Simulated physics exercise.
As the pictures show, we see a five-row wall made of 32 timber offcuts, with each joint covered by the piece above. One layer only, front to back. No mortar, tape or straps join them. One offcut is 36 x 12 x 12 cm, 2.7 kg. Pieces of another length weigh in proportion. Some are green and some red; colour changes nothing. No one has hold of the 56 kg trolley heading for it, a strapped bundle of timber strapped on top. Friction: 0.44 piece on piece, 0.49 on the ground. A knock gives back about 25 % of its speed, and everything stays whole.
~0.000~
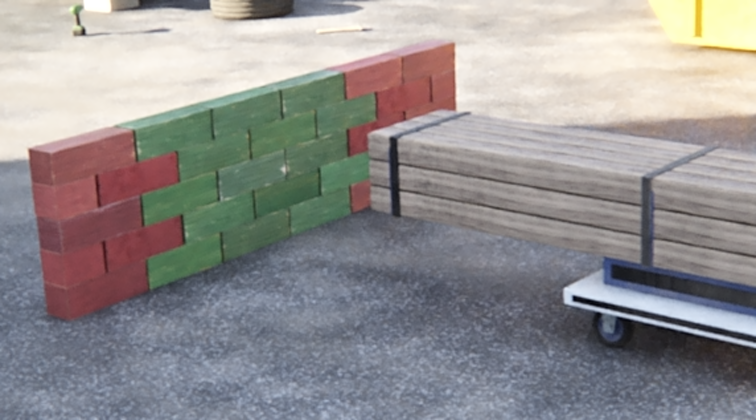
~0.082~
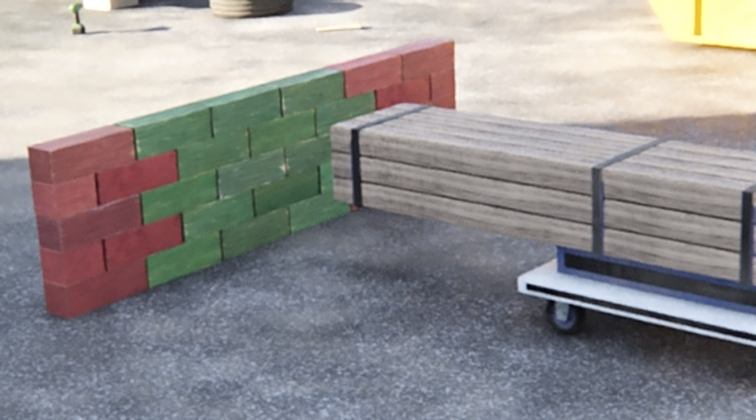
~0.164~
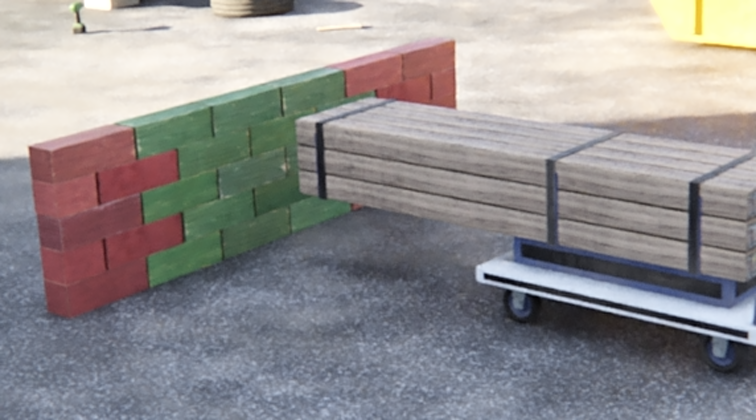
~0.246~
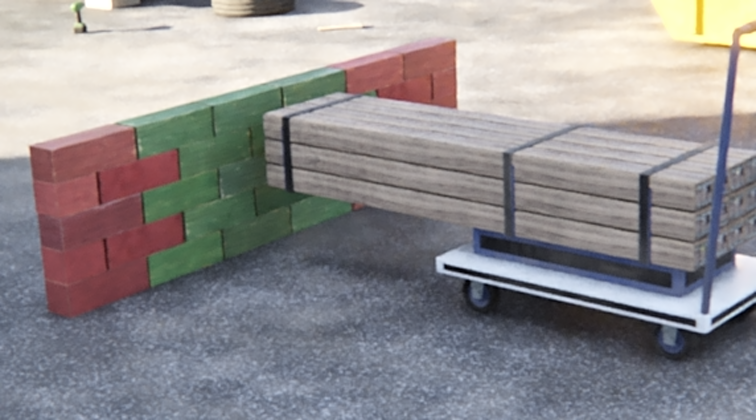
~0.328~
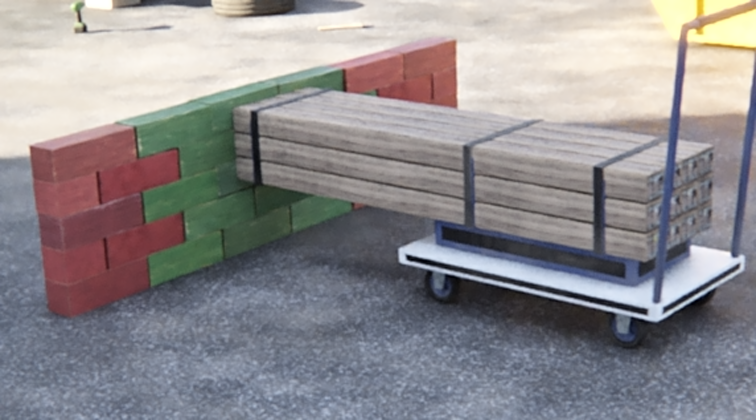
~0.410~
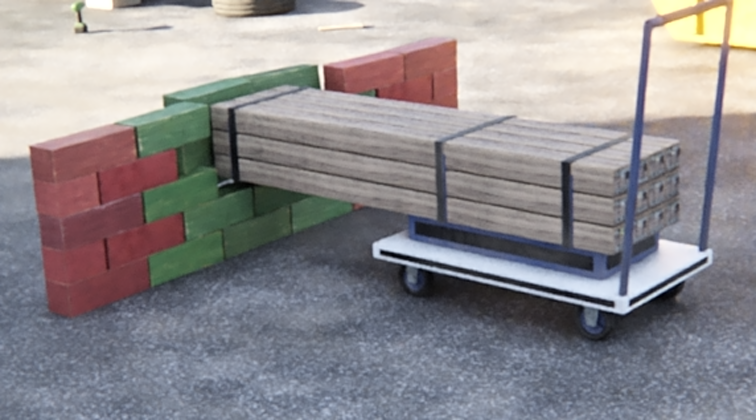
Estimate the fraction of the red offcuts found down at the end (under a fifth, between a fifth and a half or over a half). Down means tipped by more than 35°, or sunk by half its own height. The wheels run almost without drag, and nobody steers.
It comes to less than a fifth.
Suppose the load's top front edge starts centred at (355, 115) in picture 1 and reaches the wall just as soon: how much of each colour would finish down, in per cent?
Then red 20, green 80 per cent.
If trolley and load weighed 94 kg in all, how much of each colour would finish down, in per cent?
In that case red 0, green 50 per cent.
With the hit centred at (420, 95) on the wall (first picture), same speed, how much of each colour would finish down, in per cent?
In that case red 50, green 10 per cent.
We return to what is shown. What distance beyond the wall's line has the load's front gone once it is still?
Roughly 130 cm.
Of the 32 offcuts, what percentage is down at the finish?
About 30 per cent.
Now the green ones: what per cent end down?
Ending so: Green 60 per cent.
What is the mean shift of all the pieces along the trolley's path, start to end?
Roughly 25 cm.
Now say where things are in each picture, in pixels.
In the first frame (we follow the side turned to the camera), load (381, 159) 65 cm short of the wall; top red offcut (430, 62); top green offcut (315, 95); no piece has moved.
Load (343, 151) 48 cm short of the wall; top red offcut (430, 61), in the second frame.
Load (308, 144) 31 cm short of the wall; top red offcut (431, 60), in the third frame.
Load (275, 138) 14 cm short of the wall; top red offcut (431, 60), in the fourth frame.
Load (244, 132) 21 mm into the wall's line; top red offcut (432, 60); 6 stirred so far, in the fifth frame.
Load (222, 129) 14 cm into the wall's line; top red offcut (432, 60); top green offcut (284, 87) tipped 6°; 8 stirred so far, in the sixth frame.
Around 0.56 s, load 35 cm past the wall's line, still rolling; none of the 17 red offcuts down (5 of 32 in all colours); top red offcut unmoved; top green offcut tipped 23°, 15 cm lower.
Around 0.96 s, load 89 cm past the wall's line, still rolling; none of the 17 red offcuts down (7 of 32 in all colours); top red offcut unmoved; top green offcut on its side.
Around 1.44 s, load 1.22 m past the wall's line, still rolling; none of the 17 red offcuts down (8 of 32 in all colours); top red offcut unmoved; top green offcut on its side.
Finally (2.6 s), load 1.31 m past the wall's line, stopped; none of the 17 red offcuts down (9 of 32 in all colours); top red offcut unmoved; top green offcut on its side. That is 0 per cent. Seen by the last camera, middles, top red offcut near (422, 59), top green offcut near (193, 164).
